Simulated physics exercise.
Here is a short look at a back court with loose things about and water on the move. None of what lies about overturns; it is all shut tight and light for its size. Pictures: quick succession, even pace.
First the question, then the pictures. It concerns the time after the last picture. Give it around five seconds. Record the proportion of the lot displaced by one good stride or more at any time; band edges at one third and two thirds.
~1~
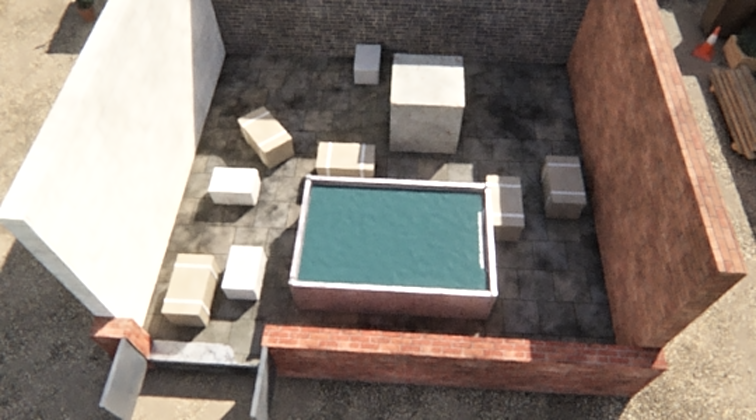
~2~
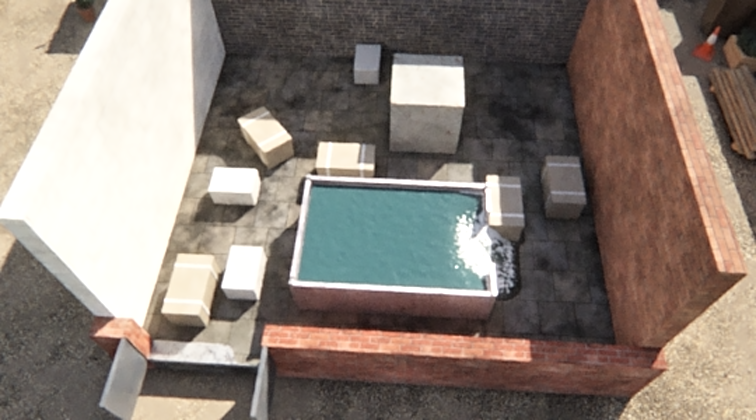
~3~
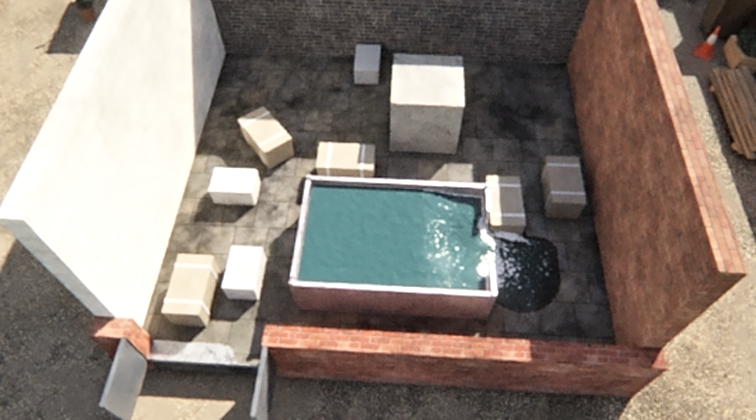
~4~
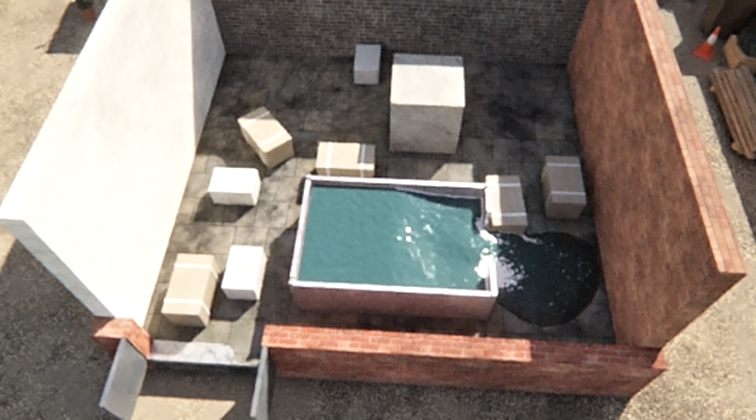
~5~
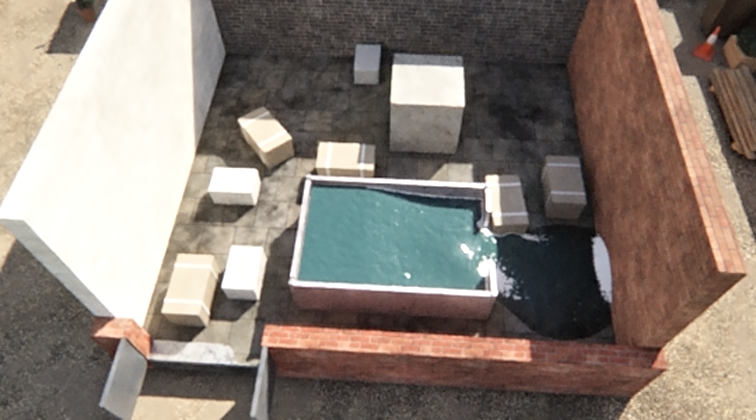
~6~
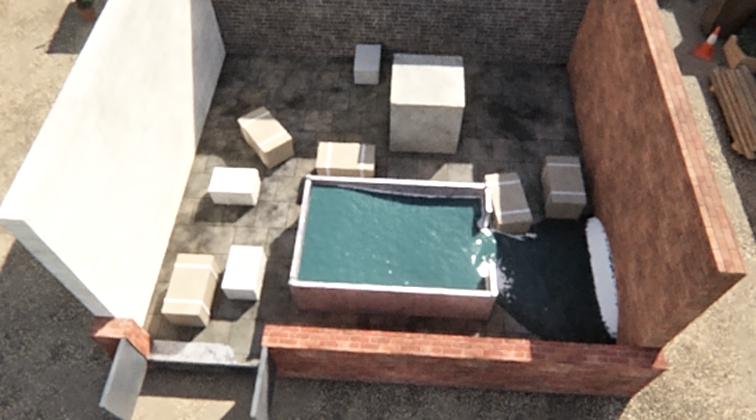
Below a third.
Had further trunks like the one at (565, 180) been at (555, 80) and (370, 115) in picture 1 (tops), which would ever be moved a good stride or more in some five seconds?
Stays put, stays put.
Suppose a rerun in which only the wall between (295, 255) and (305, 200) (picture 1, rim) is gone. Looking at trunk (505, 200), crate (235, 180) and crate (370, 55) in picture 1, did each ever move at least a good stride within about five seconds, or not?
Here is how they go, in order: Fails to go that far, dislodged that far, and dislodged that far.
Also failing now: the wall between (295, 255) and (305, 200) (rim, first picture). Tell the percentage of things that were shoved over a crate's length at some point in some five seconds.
About 50 %.
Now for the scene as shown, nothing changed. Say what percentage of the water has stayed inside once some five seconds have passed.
Around 98 in a hundred.
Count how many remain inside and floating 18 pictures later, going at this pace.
I count 0.
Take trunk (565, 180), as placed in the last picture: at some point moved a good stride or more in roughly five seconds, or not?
Result: The full distance.
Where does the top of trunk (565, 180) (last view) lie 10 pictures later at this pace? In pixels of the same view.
Approximately at pixel (542, 157).
A moment on, 0 of 8 are well off their spots; 0 afloat.
Next, 0 of 8 are well off their spots; 0 afloat.
Later, 1 of 8 are well off their spots; 0 afloat.
In the end, 2 of 8 are well off their spots, and 2 have been at some point; 0 afloat.
